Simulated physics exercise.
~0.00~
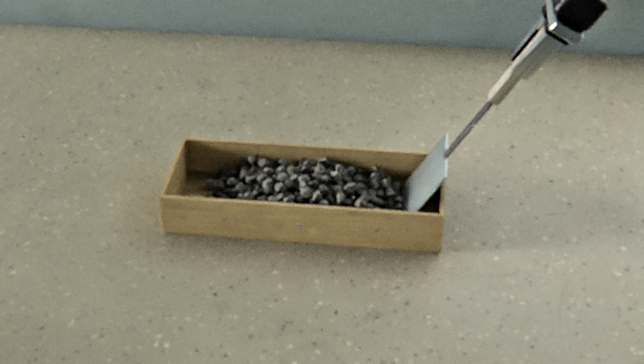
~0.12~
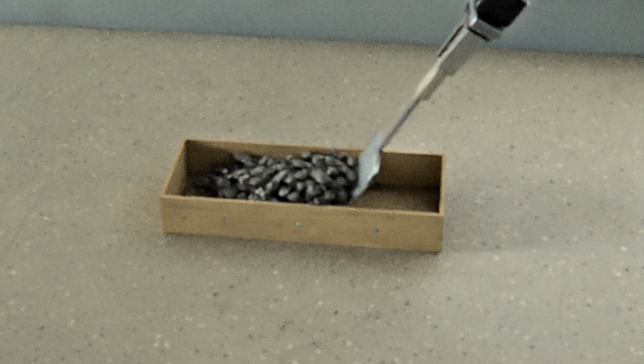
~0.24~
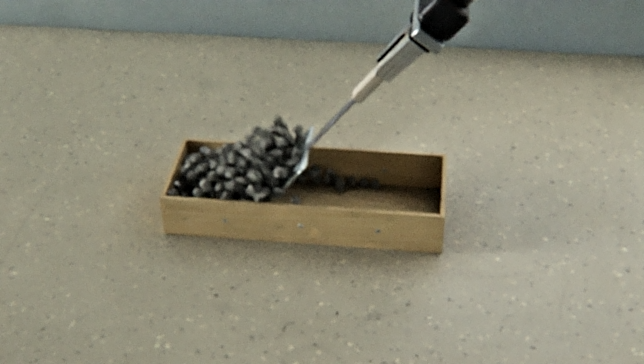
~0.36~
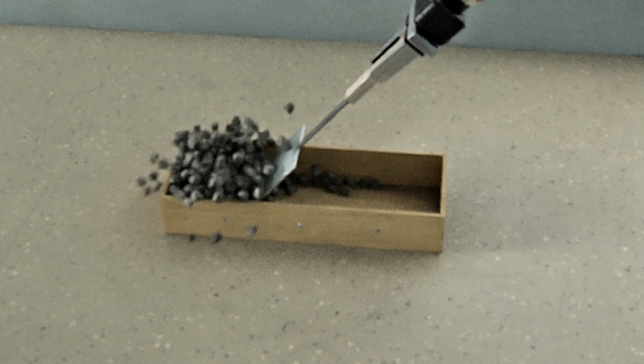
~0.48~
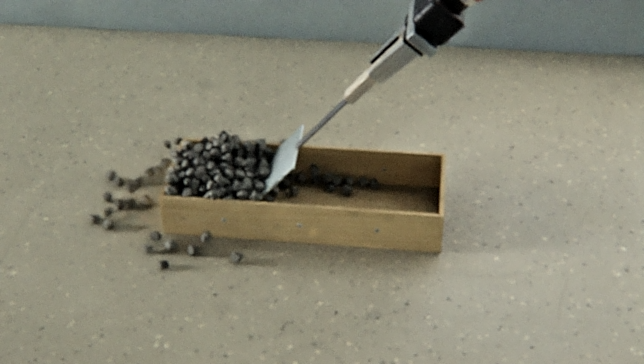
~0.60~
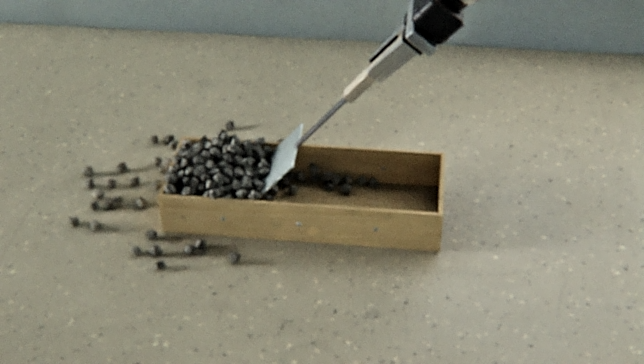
Spatula on a robot arm pushing dark pebbles leftward in a shallow tin, heaping them until some spill onto the speckled tabletop.
